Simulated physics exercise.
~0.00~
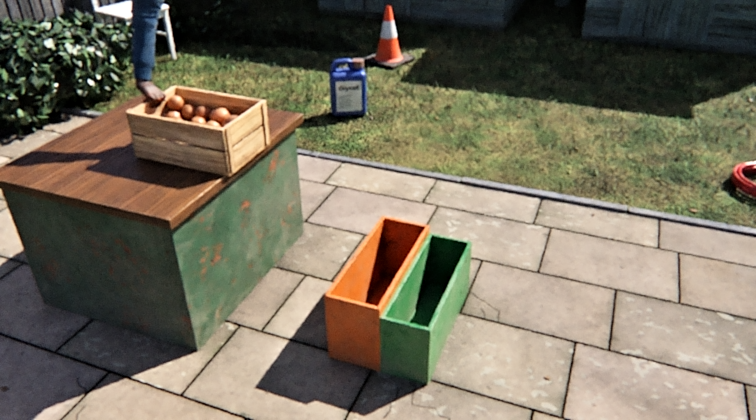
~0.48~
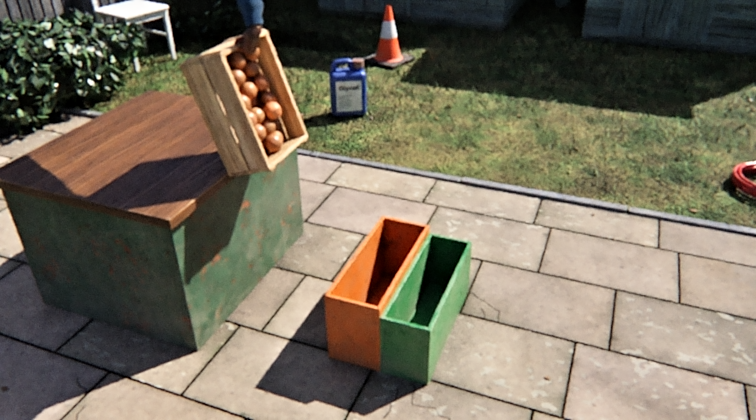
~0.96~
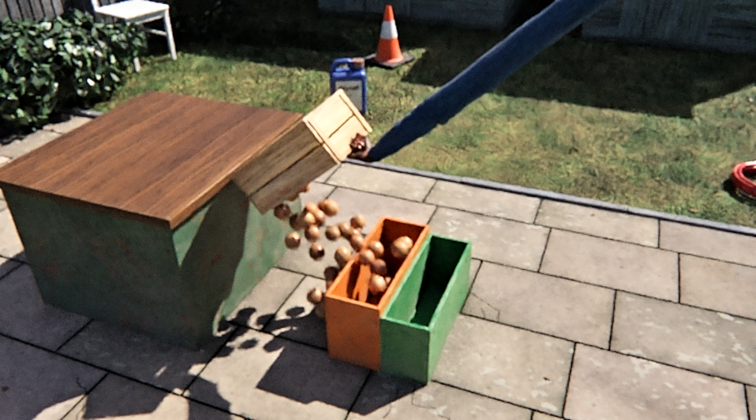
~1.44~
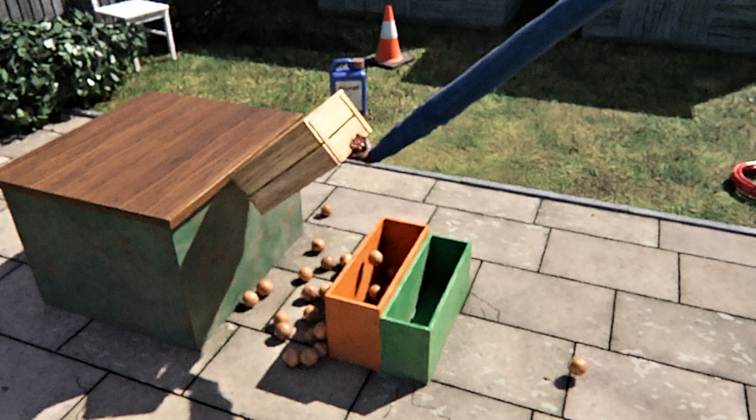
On a sunlit paved patio beside a lawn, a wooden box full of round brown onions sits on a brown-topped green bench, with a hand at its far side. The hand lifts and tips the box over the bench edge, toward an orange tub and a green box standing side by side on the slabs. The box turns nearly upside down, an arm in a blue sleeve reaching in from the right, and the onions tumble out in a loose cluster. Some drop into the orange tub, but most land on the paving short of it, while one lies out to the right beyond the green box.
